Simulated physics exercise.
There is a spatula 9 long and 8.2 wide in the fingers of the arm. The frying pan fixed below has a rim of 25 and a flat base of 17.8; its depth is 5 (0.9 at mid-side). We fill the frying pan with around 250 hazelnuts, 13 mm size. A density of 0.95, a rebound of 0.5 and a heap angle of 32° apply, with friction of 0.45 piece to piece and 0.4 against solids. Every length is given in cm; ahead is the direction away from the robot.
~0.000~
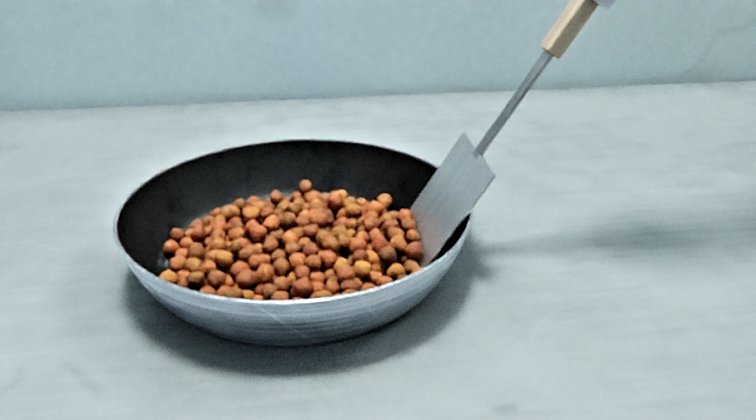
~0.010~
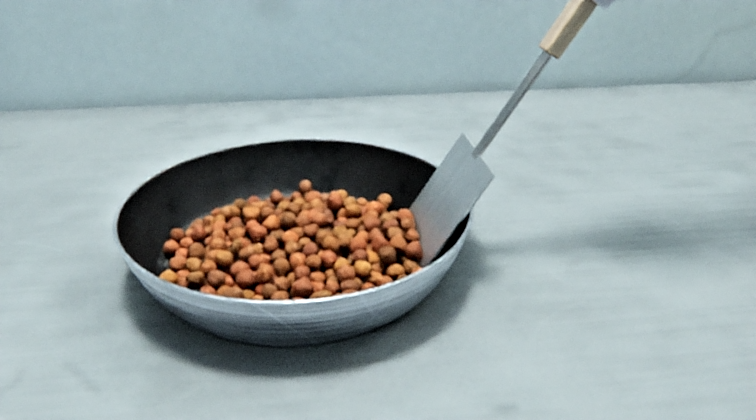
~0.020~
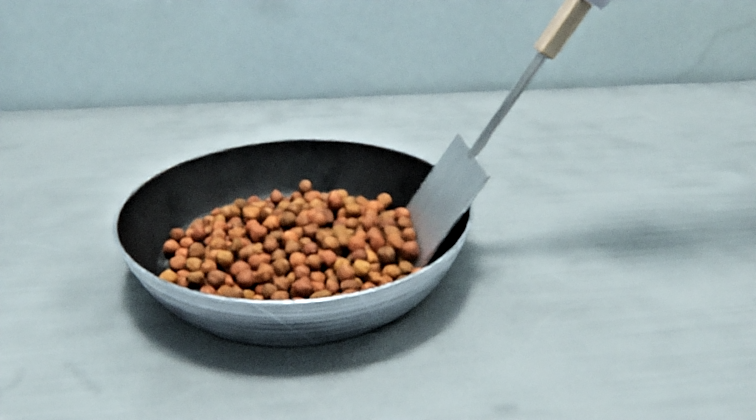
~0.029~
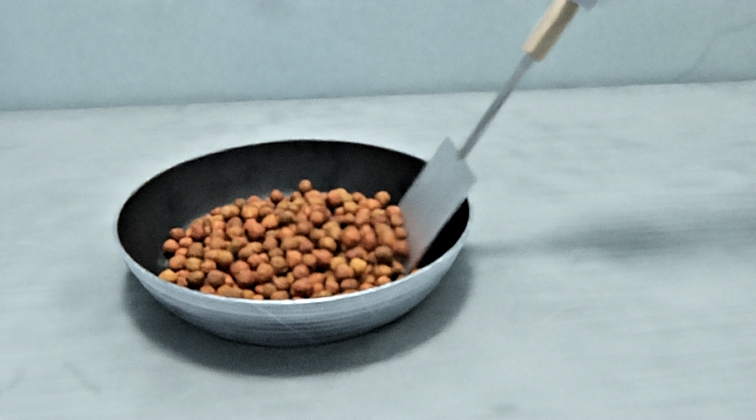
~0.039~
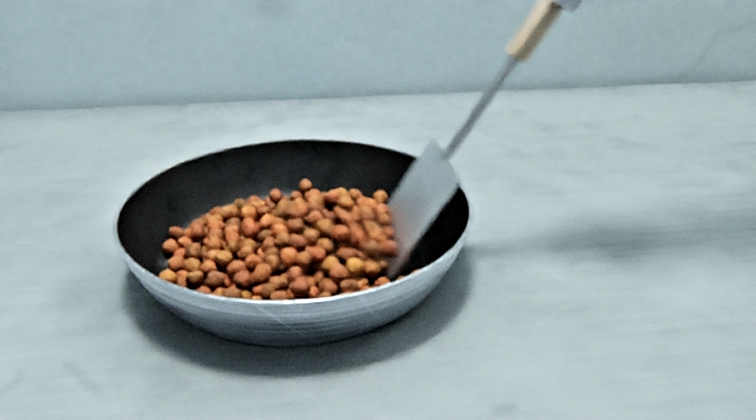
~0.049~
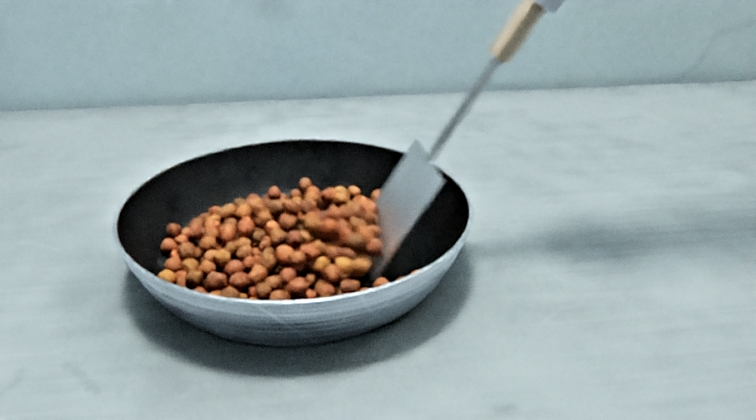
On a pale grey surface, a flat metal spatula with a wooden handle rested at the right side of a frying pan of brown hazelnuts, then moved left, pushing the nearest ones along.
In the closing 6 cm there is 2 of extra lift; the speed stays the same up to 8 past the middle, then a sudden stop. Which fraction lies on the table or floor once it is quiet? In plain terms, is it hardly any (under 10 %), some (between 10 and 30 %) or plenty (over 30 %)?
Some - between 10 and 30 %.
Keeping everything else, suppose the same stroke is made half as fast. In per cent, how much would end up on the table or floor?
About 10 per cent.
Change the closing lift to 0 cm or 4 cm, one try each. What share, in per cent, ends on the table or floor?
Try one gives about 15 in a hundred, try two about 20 in a hundred.
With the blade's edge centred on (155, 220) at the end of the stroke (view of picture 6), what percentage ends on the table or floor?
The share ending on the table or floor is about 35 per cent.
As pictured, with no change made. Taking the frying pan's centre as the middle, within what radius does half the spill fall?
Estimate: Near 38 cm.
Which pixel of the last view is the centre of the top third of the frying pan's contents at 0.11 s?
It is centred at roughly (238, 236).
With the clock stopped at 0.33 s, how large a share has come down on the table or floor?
Share at that moment: About 10 %.
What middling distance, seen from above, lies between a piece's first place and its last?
Level distance of roughly 4 cm.
By 0.08 s, sloping 58°, highest piece 5 above the table; 249 in the frying pan.
By 0.11 s, sloping 58°, highest piece 6 above the table; 249 in the frying pan.
By 0.33 s, sloping 58°, highest piece 11 above the table; 203 in the frying pan, 22 on the table or floor, 24 on the blade or in flight.
By 1.38 s, sloping 58°, highest piece 5 above the table; 203 in the frying pan, 46 on the table or floor.
Final count, 203 in the frying pan, 46 on the table or floor. That is 18 % on the table or floor.
